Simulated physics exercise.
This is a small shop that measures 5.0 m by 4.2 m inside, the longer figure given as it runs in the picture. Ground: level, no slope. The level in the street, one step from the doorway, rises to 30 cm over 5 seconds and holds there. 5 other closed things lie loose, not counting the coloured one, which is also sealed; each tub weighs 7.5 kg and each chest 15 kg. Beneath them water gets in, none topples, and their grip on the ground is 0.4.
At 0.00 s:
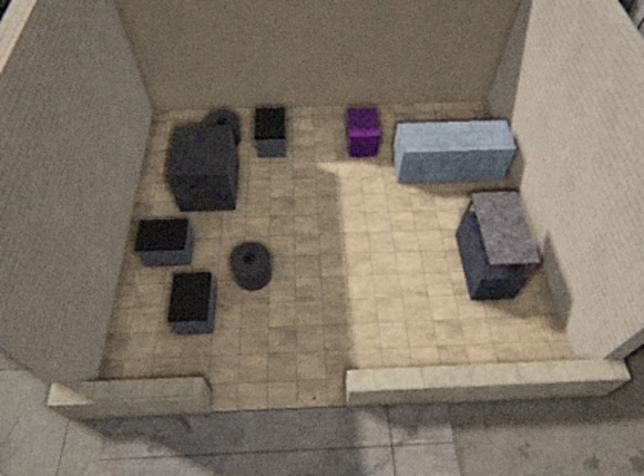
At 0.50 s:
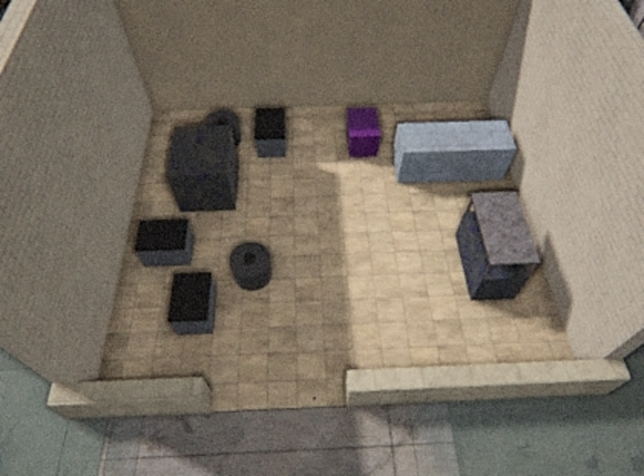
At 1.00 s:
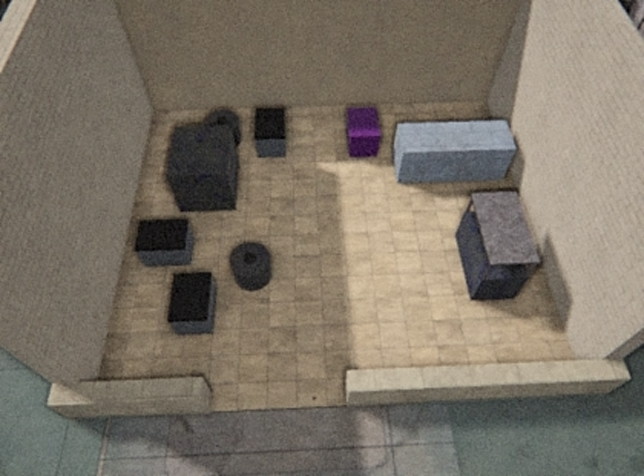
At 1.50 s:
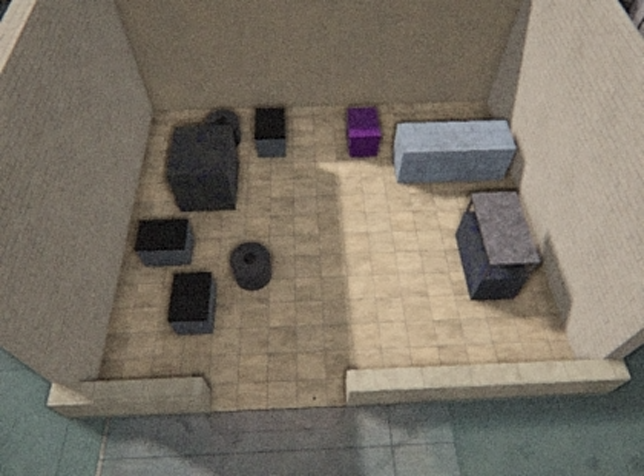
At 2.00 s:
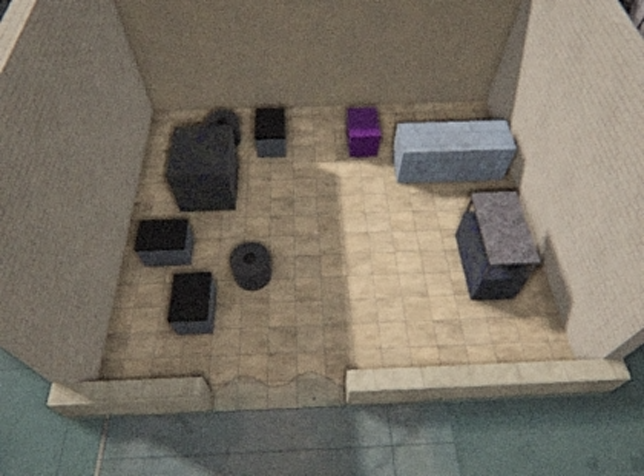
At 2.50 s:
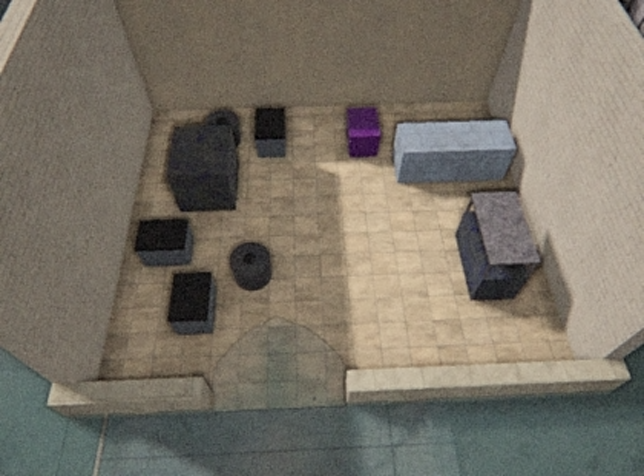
The video shows a small roofless room with dark boxes, a purple chest and a pale blue block standing still while greenish water covers the ground outside, then spreads through the front doorway in a shallow rounded patch.
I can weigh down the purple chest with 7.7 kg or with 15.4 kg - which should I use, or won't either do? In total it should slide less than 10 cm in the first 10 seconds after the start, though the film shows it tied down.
Go with neither; both fall short.
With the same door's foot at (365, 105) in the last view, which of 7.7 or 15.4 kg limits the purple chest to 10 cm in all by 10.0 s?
There both choices fail.
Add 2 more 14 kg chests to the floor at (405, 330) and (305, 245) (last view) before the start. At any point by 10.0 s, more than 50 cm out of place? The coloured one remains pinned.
The first comes out below the threshold, the second above the threshold.
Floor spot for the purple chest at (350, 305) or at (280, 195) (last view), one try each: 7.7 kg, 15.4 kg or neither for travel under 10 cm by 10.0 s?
The first time both options come up short; the second time both options come up short.
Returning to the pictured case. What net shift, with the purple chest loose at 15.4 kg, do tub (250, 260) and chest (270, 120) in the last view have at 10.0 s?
In turn: 300 cm, 80 cm.
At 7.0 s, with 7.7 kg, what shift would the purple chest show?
Shift: About 100 cm.
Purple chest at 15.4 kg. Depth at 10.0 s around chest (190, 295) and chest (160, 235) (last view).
Depth approx. 10 cm / 8 cm.
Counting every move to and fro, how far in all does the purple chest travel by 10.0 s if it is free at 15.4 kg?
Roughly 250 centimetres.
After 3.5 s the purple chest would be 0 cm from its start with 7.7 kg and 0 cm from its start with 15.4 kg; 0 cm of water round it then.
After 4.5 s the purple chest would be 0 cm from its start with 7.7 kg and 0 cm from its start with 15.4 kg; 0 cm of water round it then.
After 7.0 s the purple chest would be 106 cm from its start with 7.7 kg and 72 cm from its start with 15.4 kg; 9 cm of water round it then.
After 10.0 s the purple chest would be 143 cm from its start with 7.7 kg and 141 cm from its start with 15.4 kg; 19 cm of water round it then.
